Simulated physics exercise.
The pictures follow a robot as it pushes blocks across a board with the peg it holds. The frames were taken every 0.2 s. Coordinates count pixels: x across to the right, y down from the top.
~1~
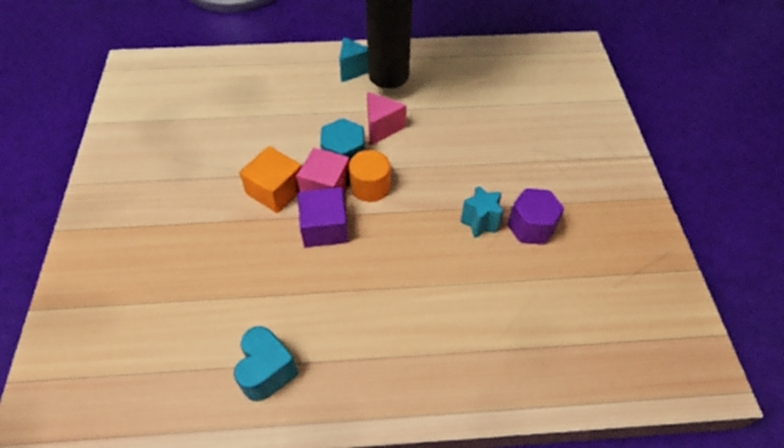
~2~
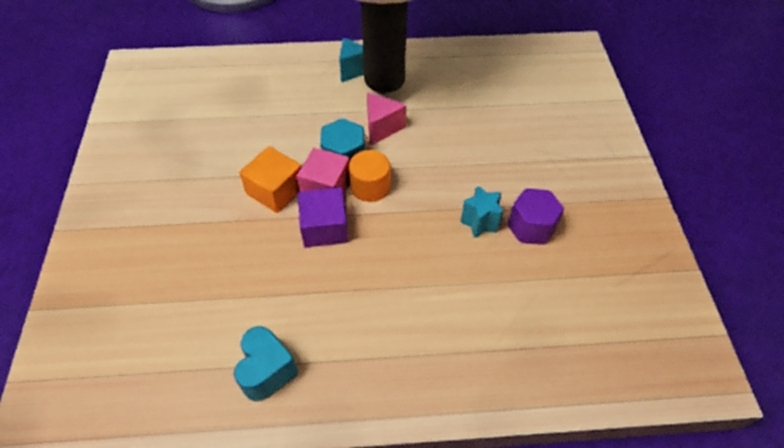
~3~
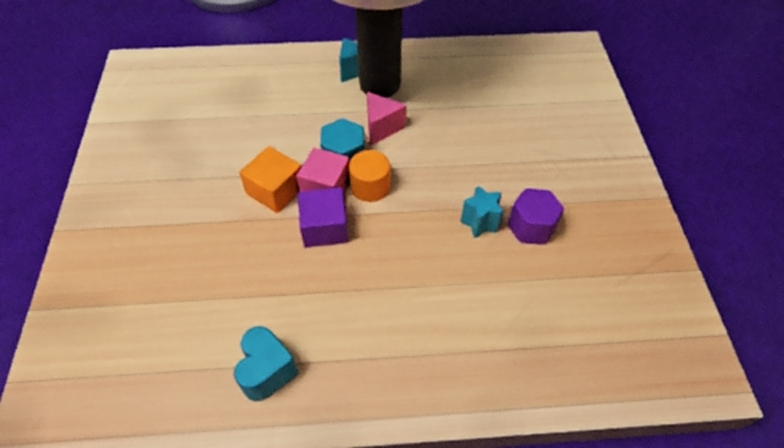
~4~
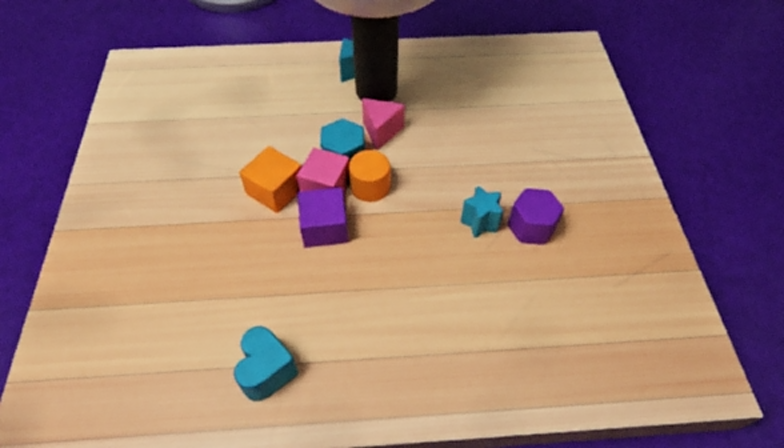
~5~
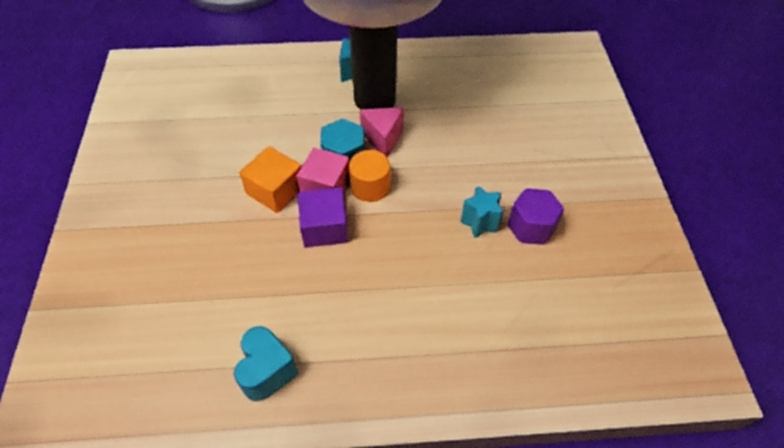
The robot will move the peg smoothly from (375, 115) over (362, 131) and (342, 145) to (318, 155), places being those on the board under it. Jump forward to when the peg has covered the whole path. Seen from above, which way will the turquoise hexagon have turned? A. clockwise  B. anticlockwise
Answer: B.
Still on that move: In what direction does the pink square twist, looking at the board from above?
Seen from above, its turn is counter-clockwise.
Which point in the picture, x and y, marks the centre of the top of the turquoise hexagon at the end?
In the picture, that point is around (309, 167).
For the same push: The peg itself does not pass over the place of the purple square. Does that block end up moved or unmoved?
By then it is displaced.
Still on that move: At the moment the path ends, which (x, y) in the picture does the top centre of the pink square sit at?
The top centre is at (312, 201).
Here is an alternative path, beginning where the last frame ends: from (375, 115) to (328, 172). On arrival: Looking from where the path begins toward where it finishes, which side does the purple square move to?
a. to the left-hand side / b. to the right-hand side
I choose a.
The first path, step by step. Halfway along, peg (352, 124); purple square (316, 219); pink square (319, 179); turquoise hexagon (336, 148); pink triangular block (383, 133), turned 30° anticlockwise.
At the end, peg (316, 140); orange square (258, 172), turned 20° clockwise; purple square (317, 238); pink square (312, 201), turned 20° anticlockwise; turquoise hexagon (309, 167), turned 35° anticlockwise; pink triangular block (382, 133), turned 30° anticlockwise.
